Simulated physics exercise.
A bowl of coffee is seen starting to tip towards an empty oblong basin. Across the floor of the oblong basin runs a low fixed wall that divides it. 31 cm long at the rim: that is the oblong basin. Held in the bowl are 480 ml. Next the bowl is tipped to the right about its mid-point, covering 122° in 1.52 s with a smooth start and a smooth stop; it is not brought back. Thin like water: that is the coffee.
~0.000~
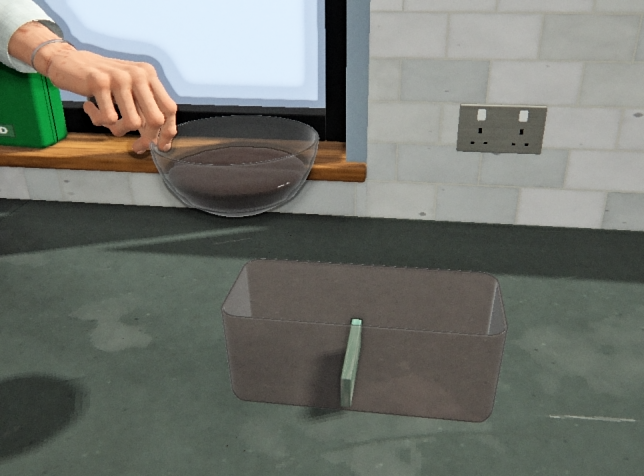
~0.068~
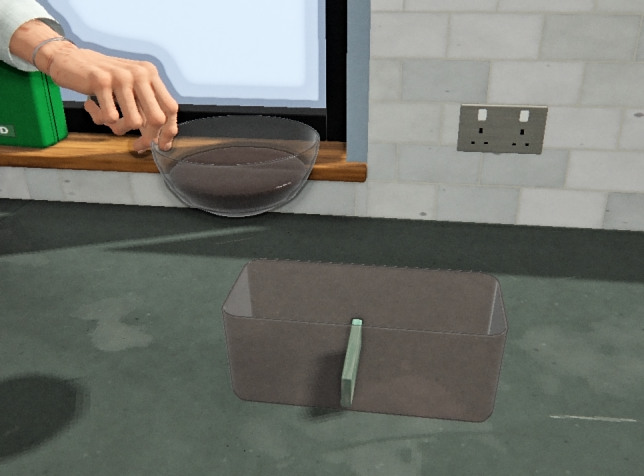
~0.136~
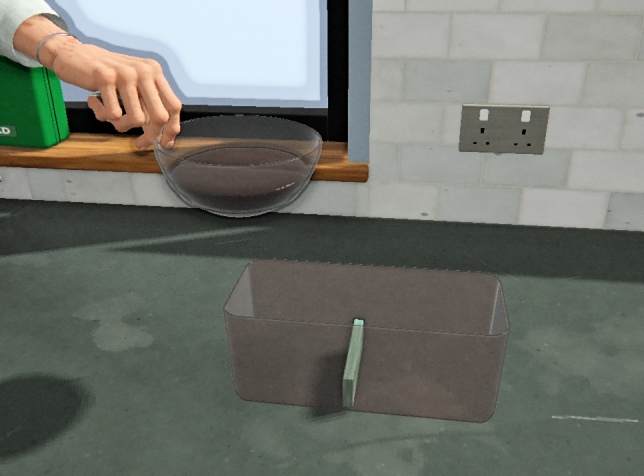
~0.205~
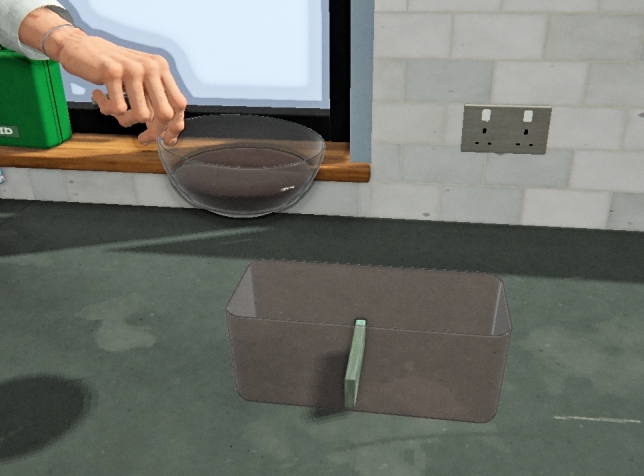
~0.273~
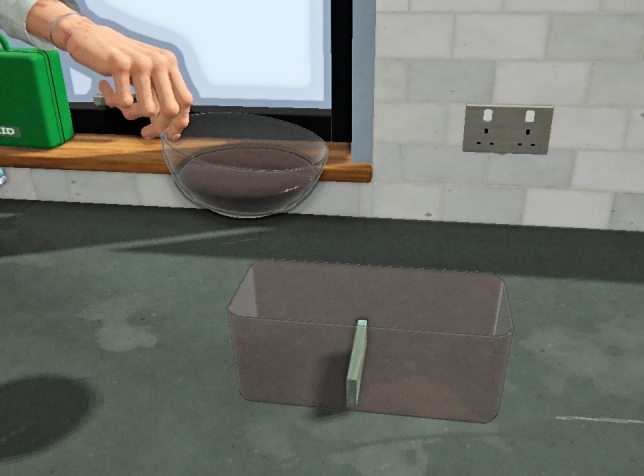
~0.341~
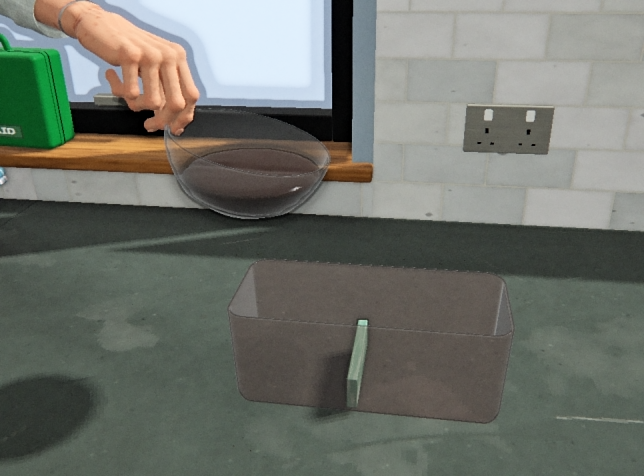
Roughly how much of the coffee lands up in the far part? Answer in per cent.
Around 57 %.
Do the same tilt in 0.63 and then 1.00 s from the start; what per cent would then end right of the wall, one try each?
The first try gives 40 percent and the second 50 percent.
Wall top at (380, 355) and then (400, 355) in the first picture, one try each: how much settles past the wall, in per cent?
Result: 10 per cent, then 10 per cent.
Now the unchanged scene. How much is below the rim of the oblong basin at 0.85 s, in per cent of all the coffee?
I'd put it near 28 percent.
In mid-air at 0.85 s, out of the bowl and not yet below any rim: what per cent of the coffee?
Some 32 % is the figure.
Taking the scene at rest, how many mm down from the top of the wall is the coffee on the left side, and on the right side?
About 28 mm on the left, about 26 mm on the right.
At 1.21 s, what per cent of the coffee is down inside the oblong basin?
Close to 100 in a hundred.
By 0.85 s the tilt is 72° and 39 per cent is still to pour, 4 is left of the wall and 24 right of it.
By 1.21 s the tilt is 110° and 0 per cent is still to pour, 43 is left of the wall and 56 right of it.
By 1.60 s the tilt is 122° and 0 per cent is still to pour, 43 is left of the wall and 57 right of it.
By 2.02 s the tilt is 122° and 0 per cent is still to pour, 43 is left of the wall and 57 right of it.
At rest 43 per cent lies left of the wall, 57 right of it and 0 outside.
